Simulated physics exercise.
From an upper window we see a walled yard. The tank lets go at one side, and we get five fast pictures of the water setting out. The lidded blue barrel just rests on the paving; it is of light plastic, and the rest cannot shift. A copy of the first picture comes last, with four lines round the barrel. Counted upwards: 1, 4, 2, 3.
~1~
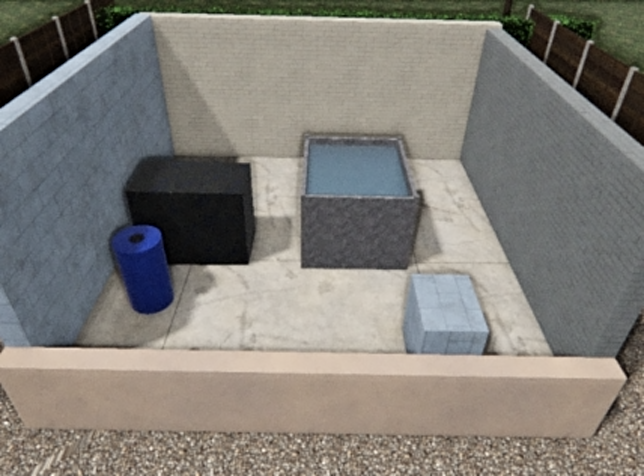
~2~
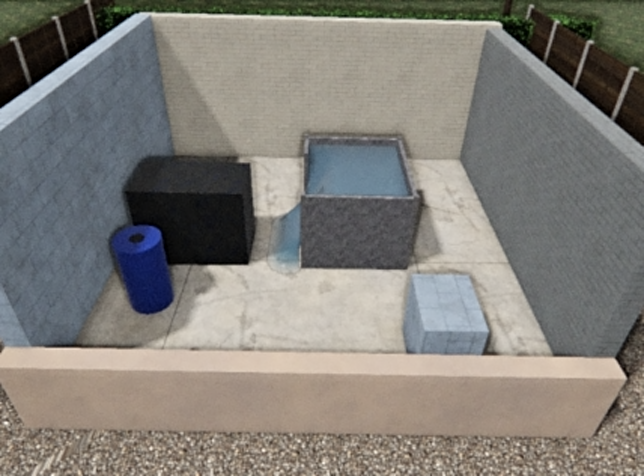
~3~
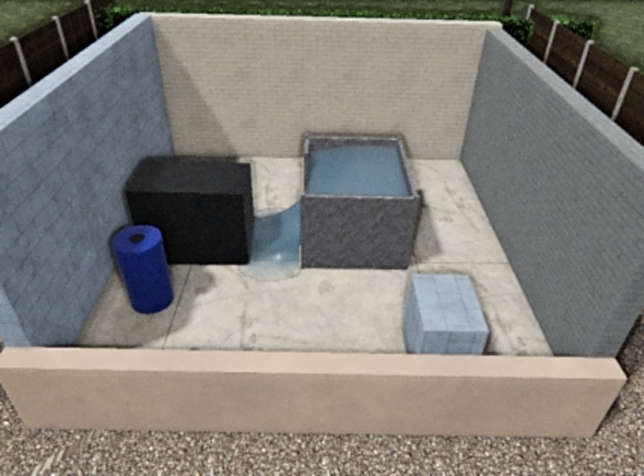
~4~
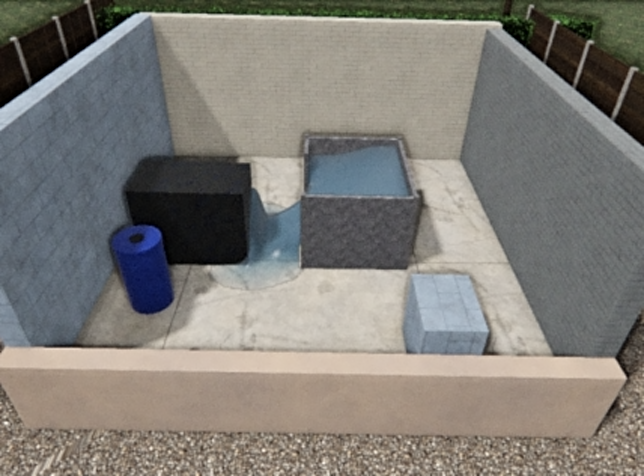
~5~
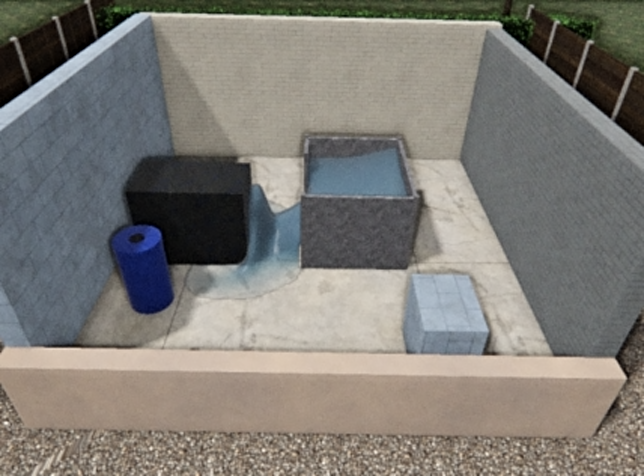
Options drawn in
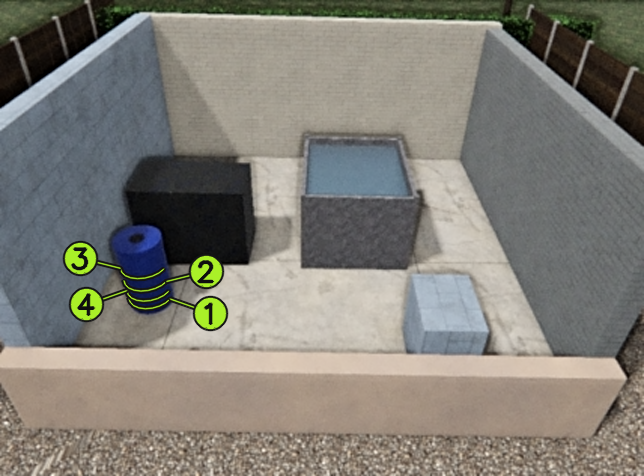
Water pours from the left side of a full, dark stone tank in a walled yard, seen from an upper window. A black block stands left of the tank with a blue barrel in front of it, and a pale blue tiled block sits at front right. The water reaches the black block, splashes up its side and spreads forward and left across the pale floor, while all else stays still.
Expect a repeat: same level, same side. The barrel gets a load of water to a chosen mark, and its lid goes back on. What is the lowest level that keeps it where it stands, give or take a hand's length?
I would pick mark 4.
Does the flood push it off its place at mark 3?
No, not at all.
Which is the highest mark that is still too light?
The answer is 1.
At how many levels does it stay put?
Three.
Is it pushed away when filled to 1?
Yes, that goes wrong.
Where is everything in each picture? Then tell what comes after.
In the first frame, lid of the blue barrel at (138, 238); tank full, its middle at (356, 170).
In the second frame, 2 % of the ground wet, in view closest to the barrel at (273, 259).
In the third frame, 5 % of the ground wet, in view closest to the barrel at (266, 275).
In the fourth frame, 8 % of the ground wet, in view closest to the barrel at (239, 281).
In the fifth frame, lid of the blue barrel at (138, 238); 11 % of the ground wet, in view closest to the barrel at (193, 281).
On the marked copy, 1 at (145, 308); 2 at (140, 291); 3 at (137, 278); 4 at (143, 301); from the bottom up 1, 4, 2, 3.
For mark 1, it is pushed about twice its own width away.
For mark 2, it does not move.
For mark 3, it does not move.
For mark 4, it does not move.
